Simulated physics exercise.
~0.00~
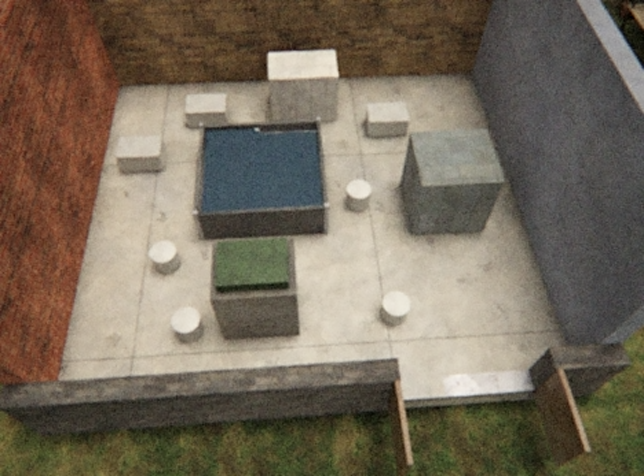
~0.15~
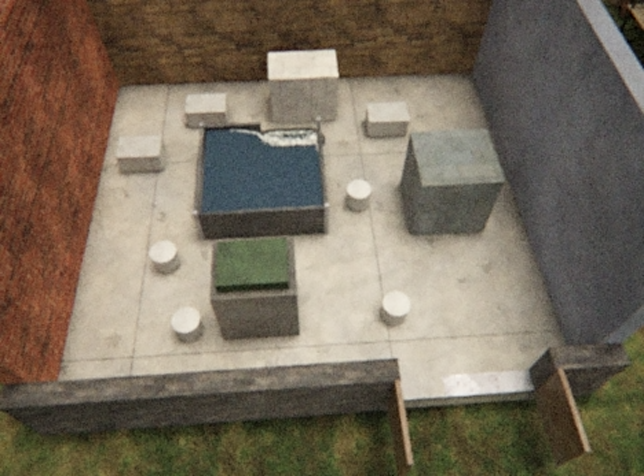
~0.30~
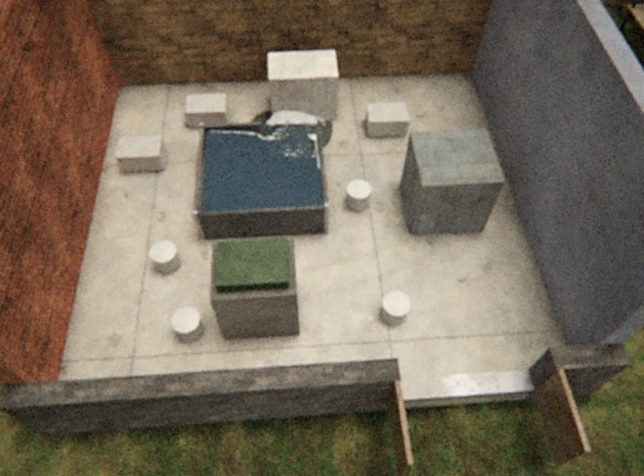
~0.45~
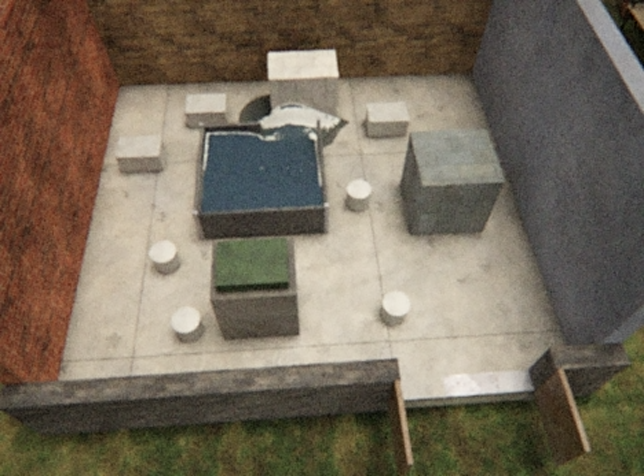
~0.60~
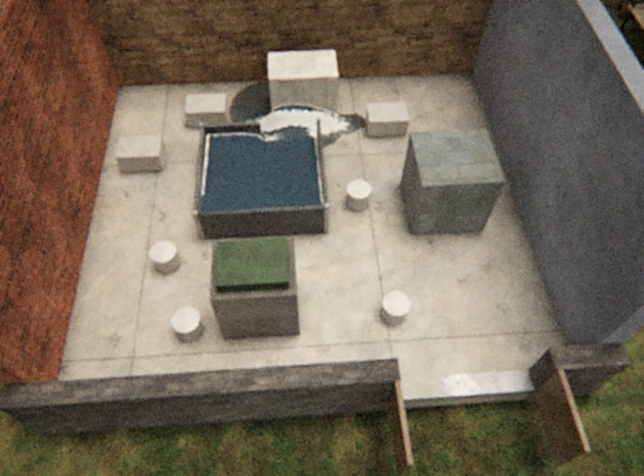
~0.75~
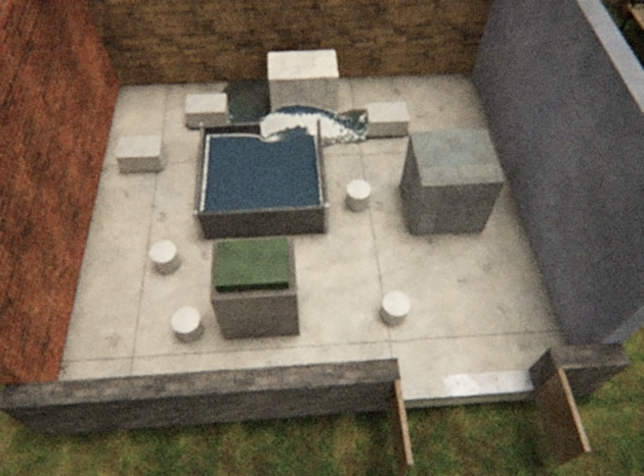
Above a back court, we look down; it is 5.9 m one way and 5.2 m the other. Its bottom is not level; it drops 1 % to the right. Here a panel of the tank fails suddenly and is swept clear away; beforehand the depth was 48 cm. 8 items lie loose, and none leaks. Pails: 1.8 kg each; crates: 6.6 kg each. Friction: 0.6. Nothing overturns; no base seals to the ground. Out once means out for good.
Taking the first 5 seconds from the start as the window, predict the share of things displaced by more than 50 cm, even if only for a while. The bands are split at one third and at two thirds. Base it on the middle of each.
Somewhere around half, from a third to just below two thirds.
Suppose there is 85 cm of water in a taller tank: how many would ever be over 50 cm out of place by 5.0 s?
Then the count would be 5.
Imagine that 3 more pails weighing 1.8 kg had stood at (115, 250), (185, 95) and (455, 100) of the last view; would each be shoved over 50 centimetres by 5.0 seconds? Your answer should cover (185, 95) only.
For that one, the shift is farther than that.
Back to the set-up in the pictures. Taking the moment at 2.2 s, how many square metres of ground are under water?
Close to 14 m2, I'd say.
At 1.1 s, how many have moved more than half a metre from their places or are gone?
I make it 0.
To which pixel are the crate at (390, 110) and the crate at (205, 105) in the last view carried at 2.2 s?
Around (473, 104) and (132, 95).
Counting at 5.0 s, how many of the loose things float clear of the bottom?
2 at that moment.
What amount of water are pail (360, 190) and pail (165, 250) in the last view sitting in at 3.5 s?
First about 0 cm, second about 0 cm.
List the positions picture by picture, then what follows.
The first picture shows a crate at (206, 103) rests on the ground; a pail at (163, 252) rests on the ground; 2.3 m2 under water; 0 of 8 have shifted.
The second picture shows a crate at (206, 103) rests on the ground; a pail at (163, 252) rests on the ground; water covers 2.7 m2; 0 of 8 have shifted.
The third picture shows a crate at (206, 103), on the bottom; a pail at (163, 252) rests on the ground; 3.0 m2 under water; 0 of 8 have shifted.
The fourth picture shows a crate at (206, 103) rests on the ground; a pail at (163, 252), on the bottom; 3.3 m2 under water; 0 of 8 have shifted.
The fifth picture shows a crate at (206, 103) rests on the ground; a pail at (163, 252) rests on the ground; water covers 3.7 m2; 0 of 8 have shifted.
The sixth picture shows a crate at (206, 103), on the bottom; a pail at (163, 252) rests on the ground; 4.2 m2 under water; 0 of 8 have shifted.
After 1.1 s 0 of 8 are over 50 cm from their spots; 0 afloat.
After 2.2 s 2 of 8 are over 50 cm from their spots; 2 afloat.
After 3.5 s 2 of 8 are over 50 cm from their spots; 2 afloat.
After 5.0 s 3 of 8 are over 50 cm from their spots, and 3 have been at some point; 2 afloat.
